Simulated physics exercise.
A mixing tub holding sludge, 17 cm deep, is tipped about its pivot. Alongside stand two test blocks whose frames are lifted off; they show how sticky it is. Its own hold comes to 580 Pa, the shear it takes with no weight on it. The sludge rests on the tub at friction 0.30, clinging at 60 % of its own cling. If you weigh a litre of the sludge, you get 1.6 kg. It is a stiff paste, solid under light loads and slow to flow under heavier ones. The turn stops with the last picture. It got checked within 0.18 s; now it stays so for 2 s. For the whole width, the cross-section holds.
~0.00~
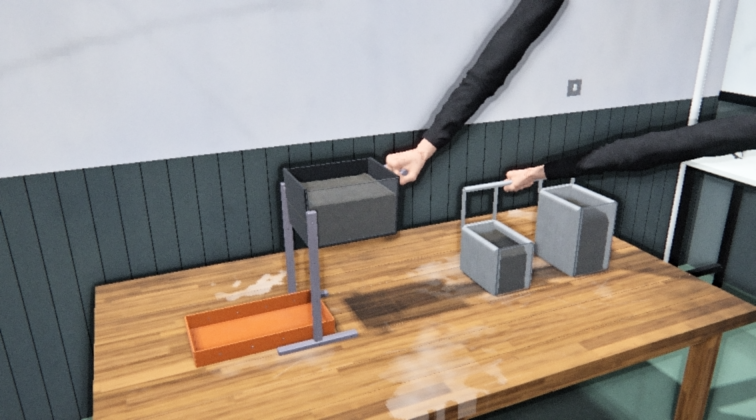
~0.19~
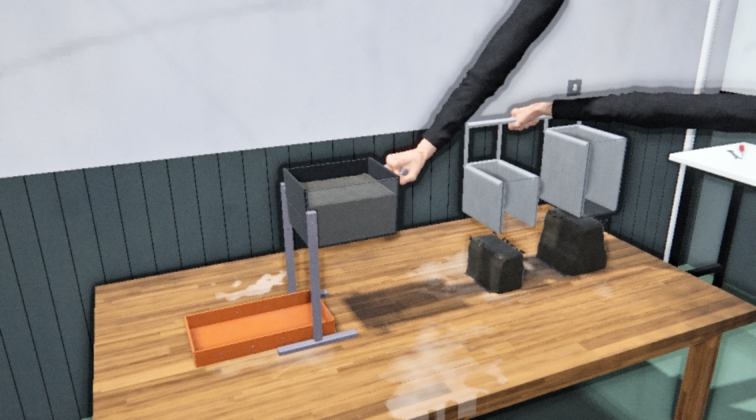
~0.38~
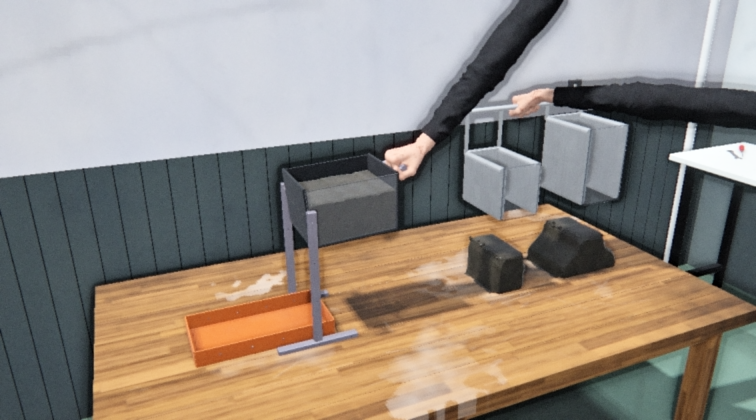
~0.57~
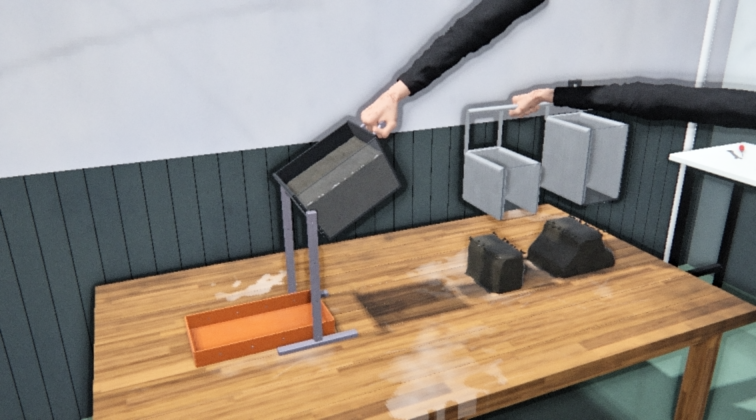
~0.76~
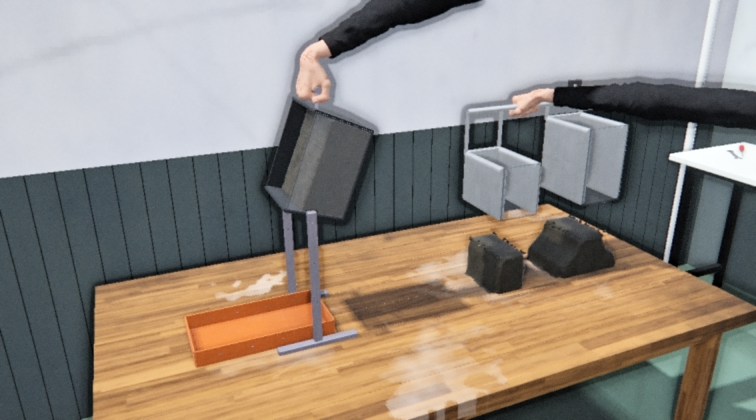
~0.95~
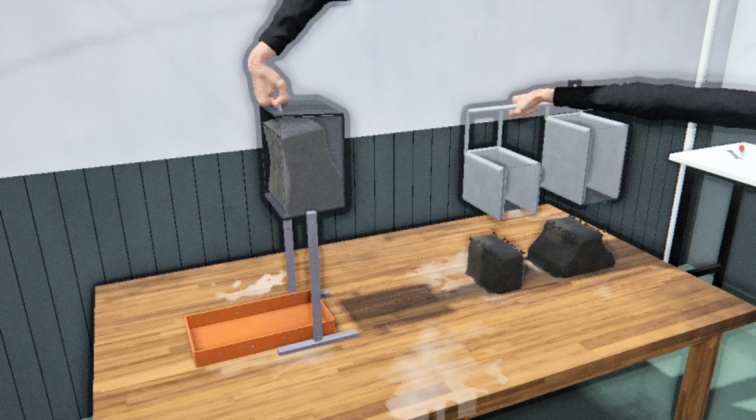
In the video, one hand lifts two gray open-sided molds off dark blocks, and the right block slumps wider; then another hand swings a dark tub of sludge up and leftward on its stand until it is upright on its side.
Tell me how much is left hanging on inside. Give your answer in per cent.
Roughly 39 % is left.
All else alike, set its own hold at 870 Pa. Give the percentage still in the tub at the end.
It would be close to 45 percent.
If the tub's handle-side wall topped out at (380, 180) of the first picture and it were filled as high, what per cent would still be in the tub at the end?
That would leave about 50 % in the tub.
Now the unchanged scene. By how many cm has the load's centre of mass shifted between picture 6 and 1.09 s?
I'd put the distance at about 7 centimetres.
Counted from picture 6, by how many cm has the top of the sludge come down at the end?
Roughly 15 cm.
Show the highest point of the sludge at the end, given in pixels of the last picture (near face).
Around (315, 183).
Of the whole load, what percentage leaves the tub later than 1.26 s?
Around 1 % of the whole load.
After 1.09 s, the tub is at 89 degrees and holds 67 %.
After 1.26 s, the tub is at 89 degrees and holds 39 %.
After 1.43 s, the tub is at 89 degrees and holds 39 %.
After 1.60 s, the tub is at 89 degrees and holds 39 %.
After 2.95 s, at the end, the tub is at 89 degrees and holds 39 %.
